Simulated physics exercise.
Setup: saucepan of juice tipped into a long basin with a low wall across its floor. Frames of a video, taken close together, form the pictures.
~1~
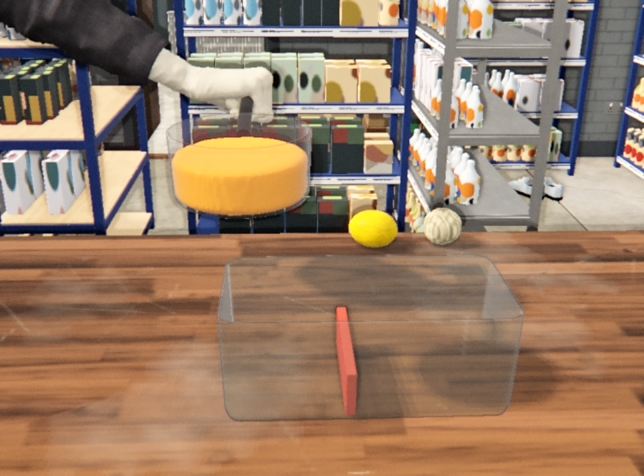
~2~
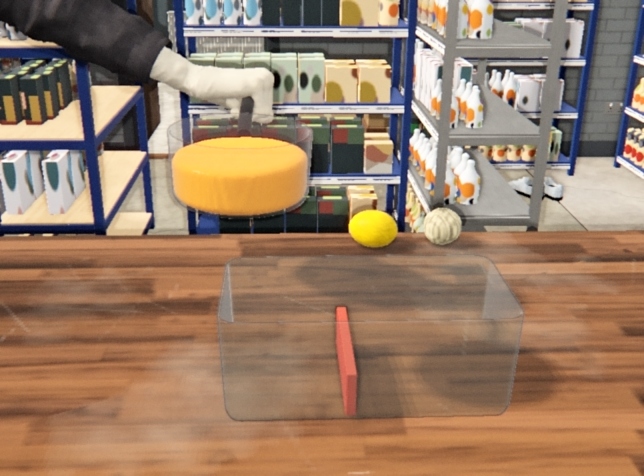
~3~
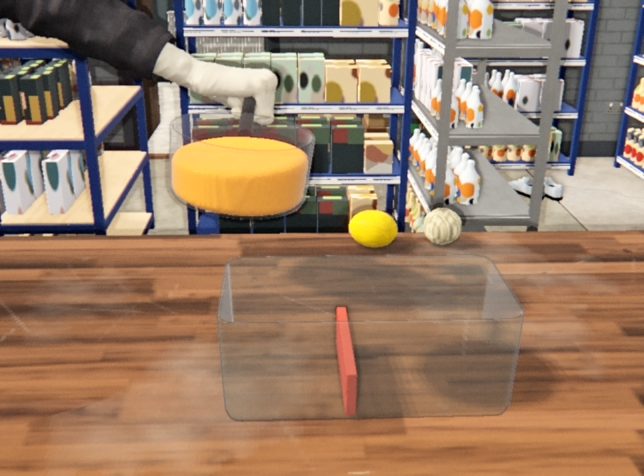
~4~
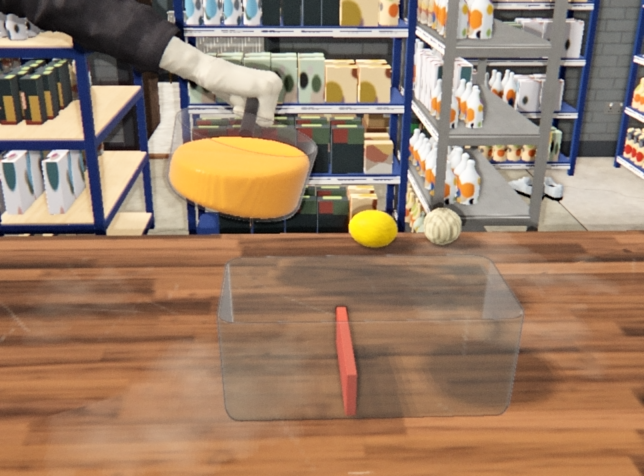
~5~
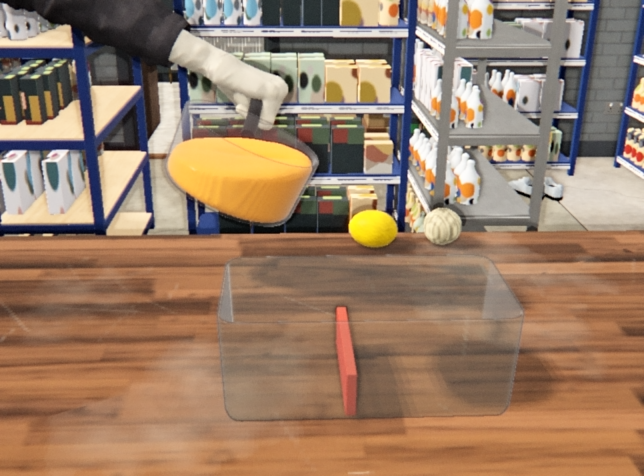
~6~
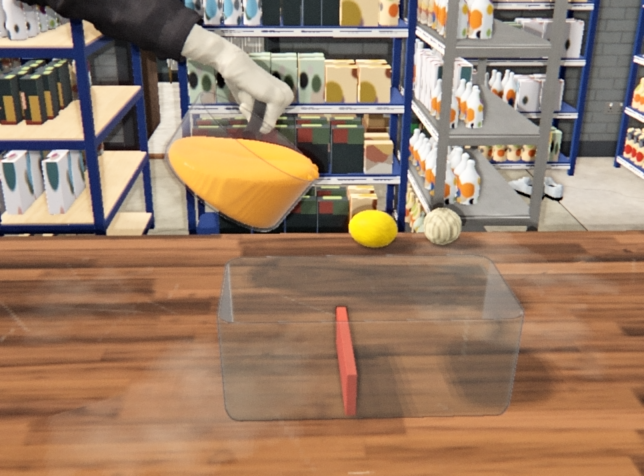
A white-gloved hand in a dark sleeve, at upper left, holds a clear saucepan of orange-yellow juice, first level, then tilts it steadily down to the right until the juice slants up to its lower edge. The fixed view faces a wooden counter in a shop-like room with stocked shelves. A clear basin with a low red wall sits in front, a yellow lemon and pale ball behind.
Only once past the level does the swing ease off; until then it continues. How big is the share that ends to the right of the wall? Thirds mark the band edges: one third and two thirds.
I would say between a third and two thirds ends up on that side.
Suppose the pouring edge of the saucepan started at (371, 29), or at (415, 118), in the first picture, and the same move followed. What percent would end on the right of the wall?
It comes to about 80 %, followed by about 85 %.
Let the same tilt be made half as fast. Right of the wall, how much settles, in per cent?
Near 60 in a hundred.
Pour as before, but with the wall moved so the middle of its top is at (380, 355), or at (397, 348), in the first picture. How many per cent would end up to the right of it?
First try close to 15 percent, second try close to 10 percent.
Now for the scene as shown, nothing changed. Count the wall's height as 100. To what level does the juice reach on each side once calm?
The left reaches some 30 %, the right about 20 %.
A moment on, the tilt is 100° and 25 per cent is still to pour, 7 is left of the wall and 18 right of it.
Next, the tilt is 103° and 7 per cent is still to pour, 42 is left of the wall and 46 right of it.
Then the tilt is 103° and 1 per cent is still to pour, 50 is left of the wall and 44 right of it.
Later the tilt is 103° and 0 per cent is still to pour, 53 is left of the wall and 45 right of it.
At rest 53 per cent lies left of the wall, 45 right of it and 2 outside.
